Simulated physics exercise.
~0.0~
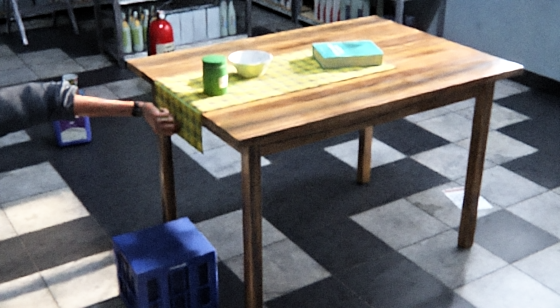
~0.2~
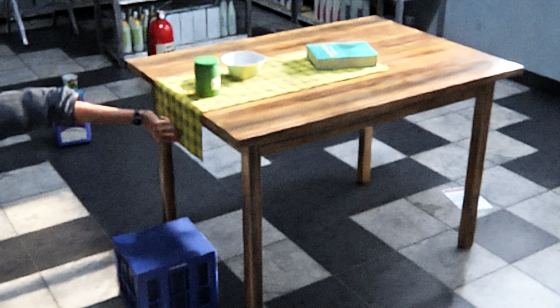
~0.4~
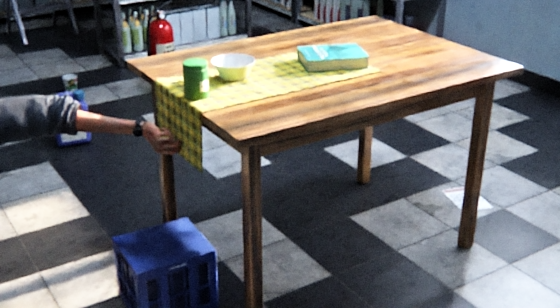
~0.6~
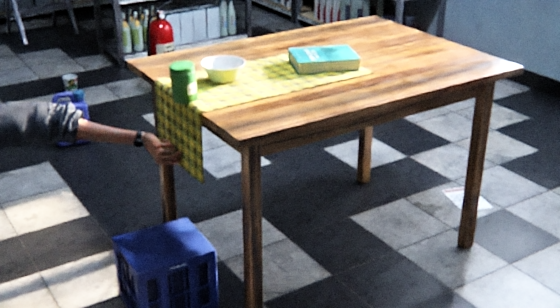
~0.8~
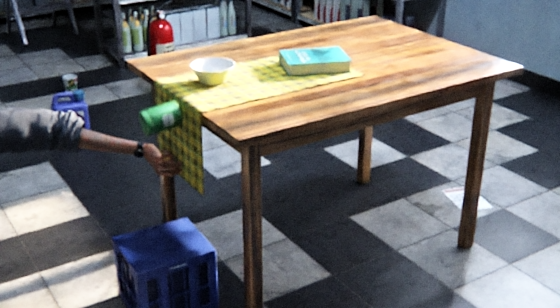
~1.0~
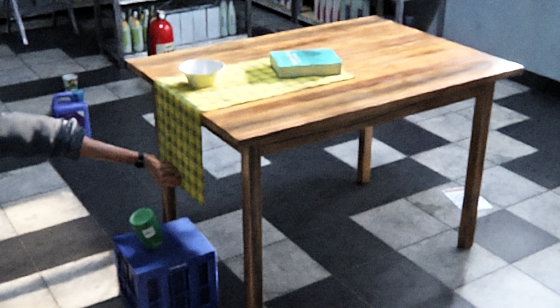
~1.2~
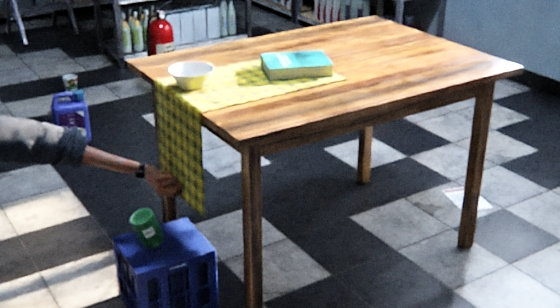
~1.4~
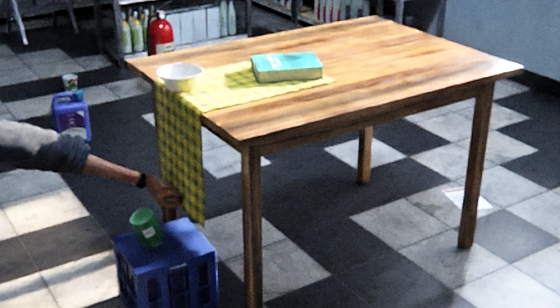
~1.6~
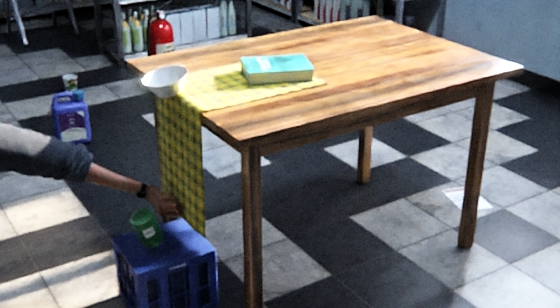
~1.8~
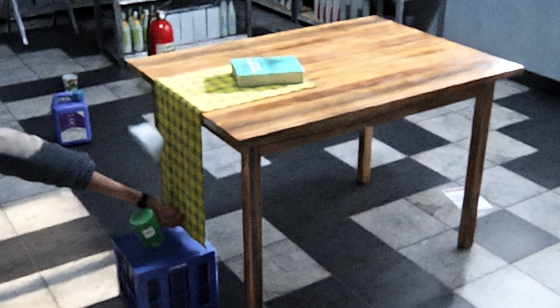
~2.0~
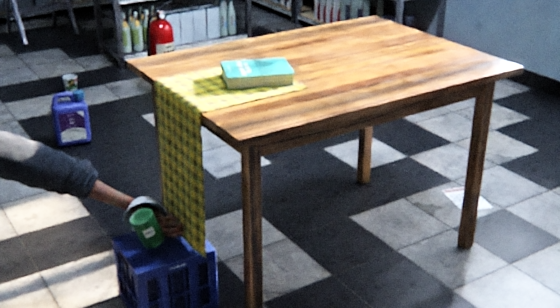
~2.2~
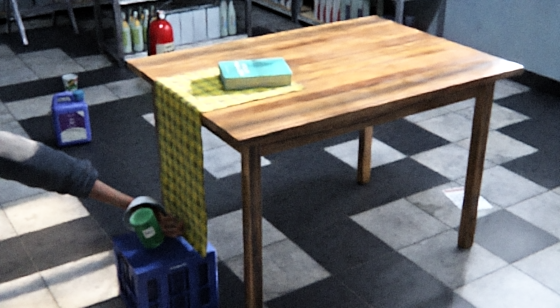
A hand pulls a yellow runner down, tipping a green jar, then a white bowl, off the table.
